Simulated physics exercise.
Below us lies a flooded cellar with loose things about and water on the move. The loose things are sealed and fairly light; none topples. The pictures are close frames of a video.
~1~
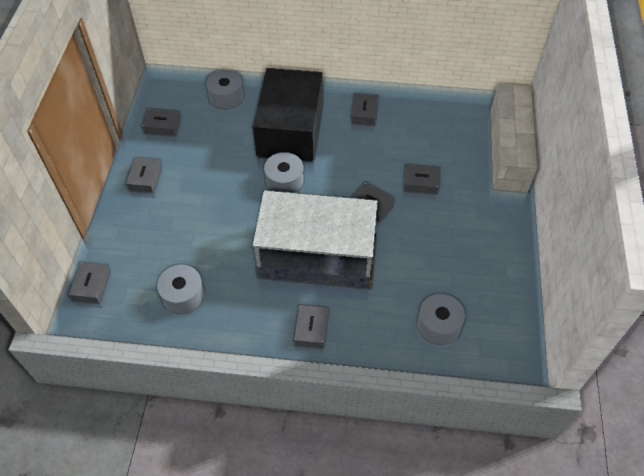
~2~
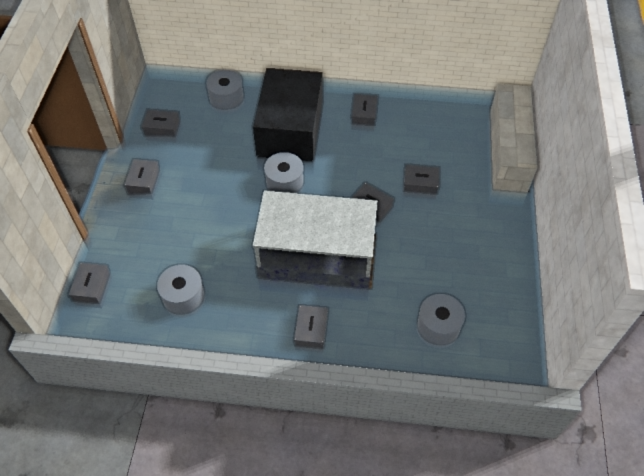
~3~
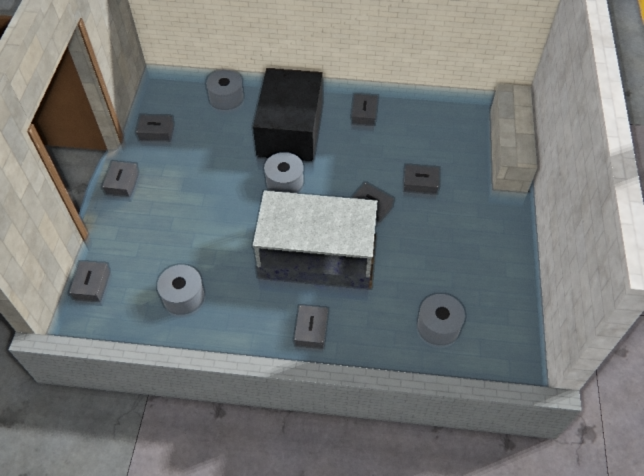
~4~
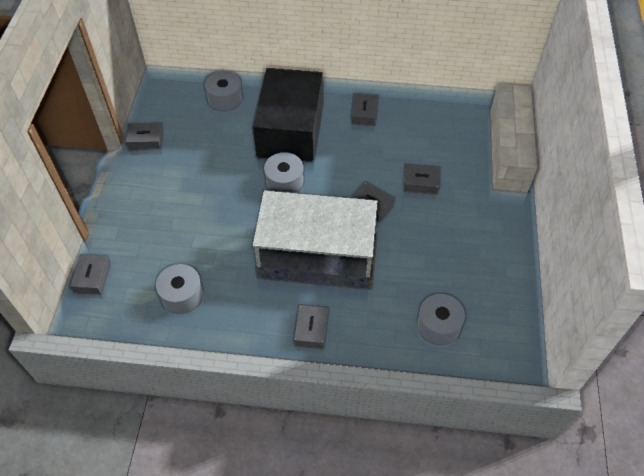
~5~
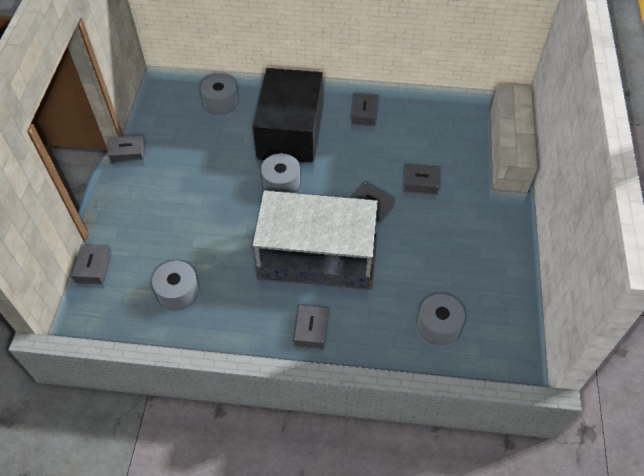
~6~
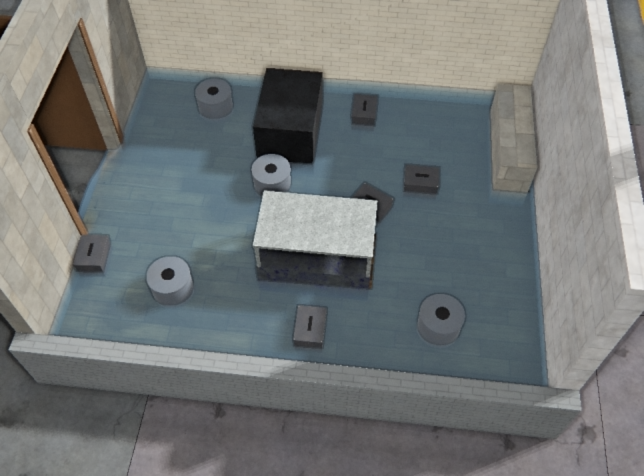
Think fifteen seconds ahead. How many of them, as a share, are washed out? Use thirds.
That comes to two thirds or above.
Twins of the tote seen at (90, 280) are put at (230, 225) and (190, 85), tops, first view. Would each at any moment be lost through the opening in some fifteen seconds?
In that order: Gone, through.
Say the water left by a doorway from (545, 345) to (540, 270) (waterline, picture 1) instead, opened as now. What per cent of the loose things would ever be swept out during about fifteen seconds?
Near 40 in a hundred.
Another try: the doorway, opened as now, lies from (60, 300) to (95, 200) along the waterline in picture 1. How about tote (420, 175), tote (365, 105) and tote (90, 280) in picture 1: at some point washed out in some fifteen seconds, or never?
In turn: Stays, no, washed out.
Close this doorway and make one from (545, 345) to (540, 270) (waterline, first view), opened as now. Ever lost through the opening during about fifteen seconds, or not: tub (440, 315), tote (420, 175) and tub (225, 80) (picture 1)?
In that order: Washed out, through, stays.
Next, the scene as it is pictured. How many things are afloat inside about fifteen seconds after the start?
That makes 3.
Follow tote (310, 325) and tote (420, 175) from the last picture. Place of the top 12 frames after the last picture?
Close to (182, 287) and (362, 179).
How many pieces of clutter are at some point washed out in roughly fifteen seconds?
The number is 8.
A moment on, 2 of 11 are out; 9 afloat.
Next, 4 of 11 are out; 7 afloat.
Later, 7 of 11 are out; 4 afloat.
In the end, 8 of 11 are out; 3 afloat.
